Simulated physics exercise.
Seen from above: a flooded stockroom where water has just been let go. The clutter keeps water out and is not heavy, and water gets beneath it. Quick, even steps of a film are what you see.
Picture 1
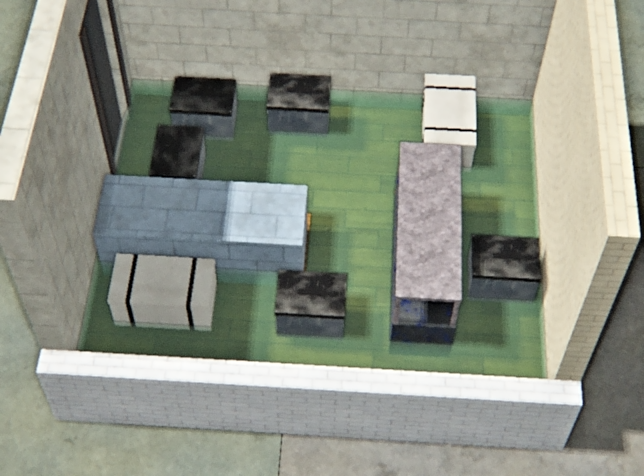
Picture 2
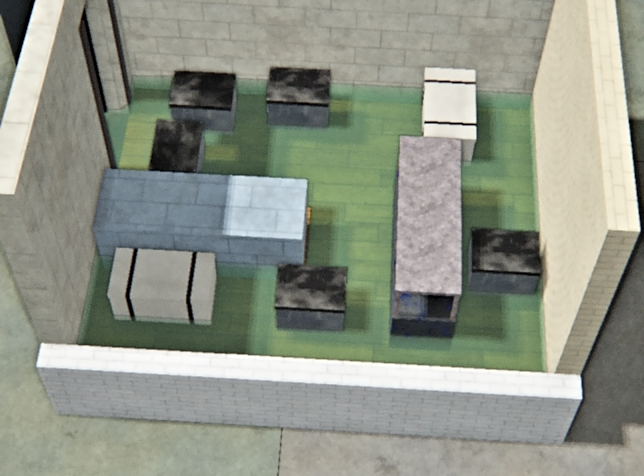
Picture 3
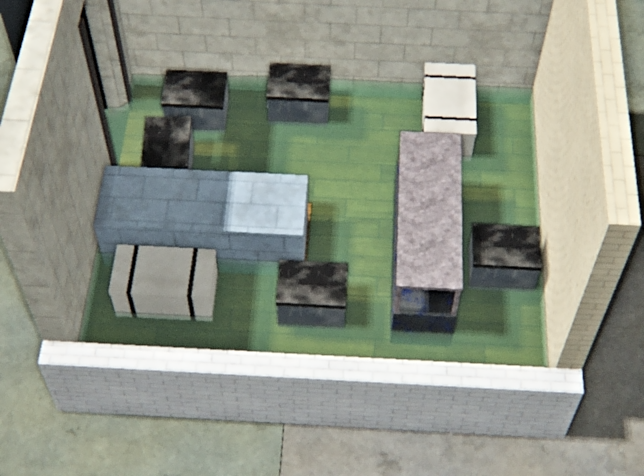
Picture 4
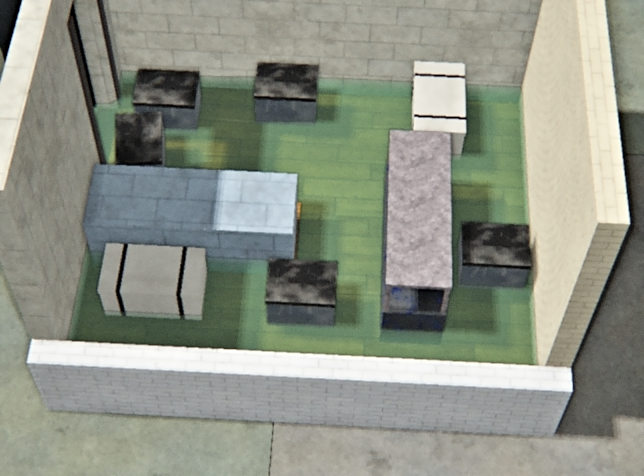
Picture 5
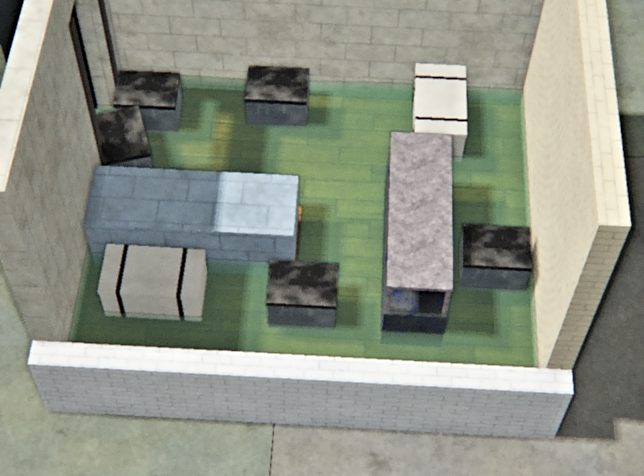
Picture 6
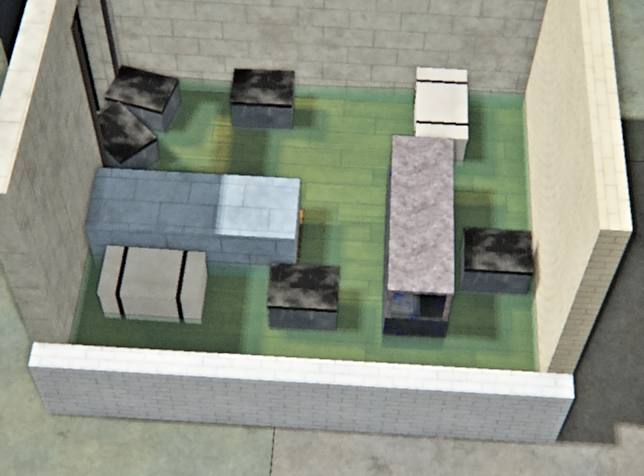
Dark-topped chests drift left across the flooded green floor, two turning near the left wall.
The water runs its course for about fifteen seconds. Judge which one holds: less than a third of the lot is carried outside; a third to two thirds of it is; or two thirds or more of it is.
A third to two thirds of it is.
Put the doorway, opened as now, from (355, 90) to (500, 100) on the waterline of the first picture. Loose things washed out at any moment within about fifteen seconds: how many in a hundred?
Roughly 70 in a hundred.
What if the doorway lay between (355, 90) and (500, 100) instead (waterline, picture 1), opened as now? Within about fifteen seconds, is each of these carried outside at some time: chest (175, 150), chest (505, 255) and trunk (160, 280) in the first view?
Going through them in sequence: Trapped, then gets out, then trapped.
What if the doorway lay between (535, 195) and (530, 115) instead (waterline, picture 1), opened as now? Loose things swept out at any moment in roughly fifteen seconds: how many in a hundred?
40 per cent or so.
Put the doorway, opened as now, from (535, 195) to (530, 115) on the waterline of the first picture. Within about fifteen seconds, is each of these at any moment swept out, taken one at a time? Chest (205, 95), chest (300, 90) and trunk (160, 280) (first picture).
Item one doesn't escape, item two gets away, item three doesn't escape.
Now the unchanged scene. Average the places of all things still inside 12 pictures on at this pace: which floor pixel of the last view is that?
I'd say roughly (328, 221).
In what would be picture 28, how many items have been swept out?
3.
A moment on, 1 of 7 are out; 6 afloat.
Next, 3 of 7 are out; 4 afloat.
Later, 3 of 7 are out; 4 afloat.
In the end, 3 of 7 are out; 3 afloat.
